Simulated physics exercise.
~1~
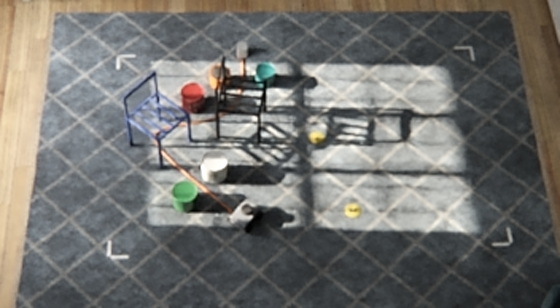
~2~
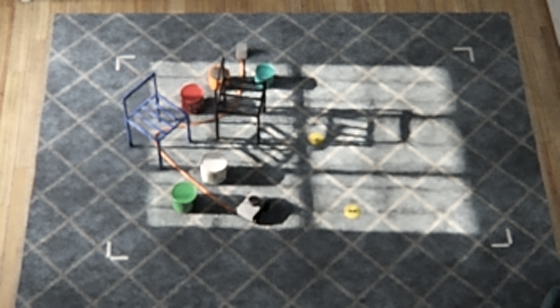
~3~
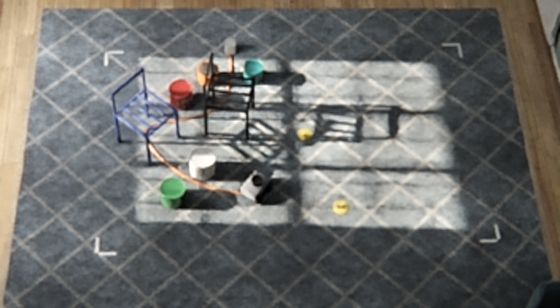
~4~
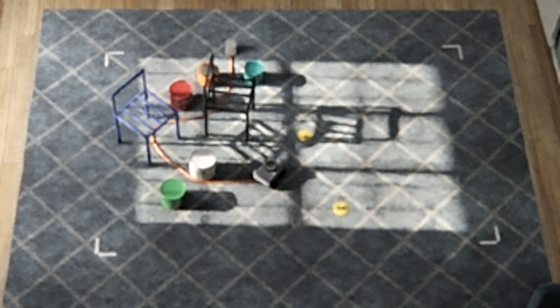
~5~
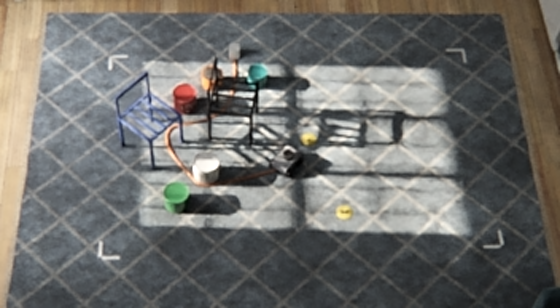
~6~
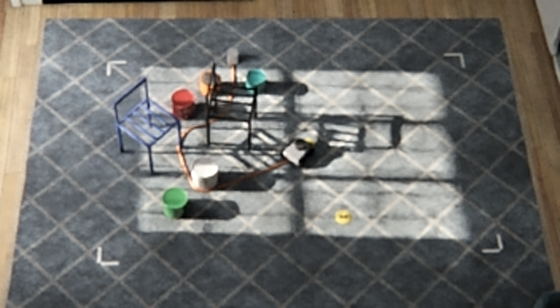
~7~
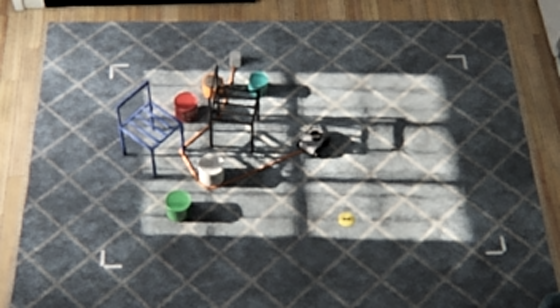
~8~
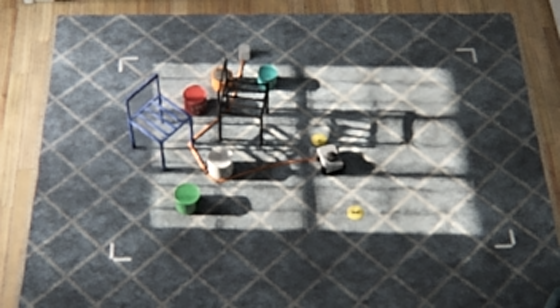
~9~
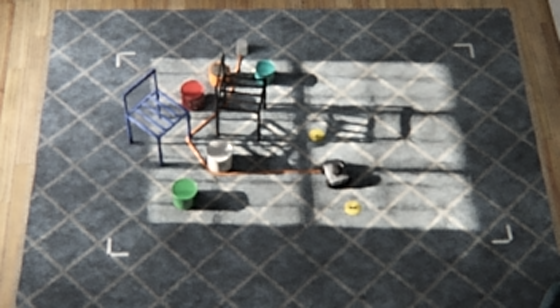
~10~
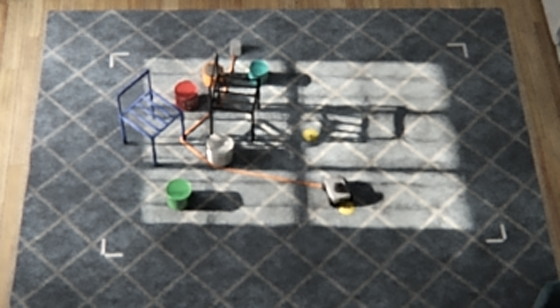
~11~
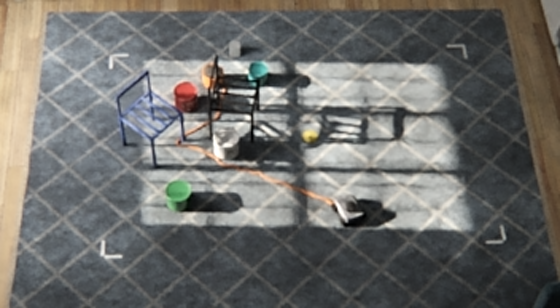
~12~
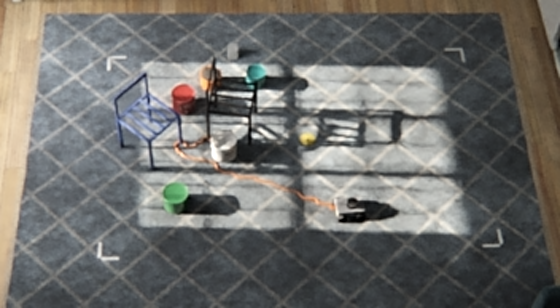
A small cart trailing an orange lead curves rightward, dragging the white bucket before its plug pulls free.
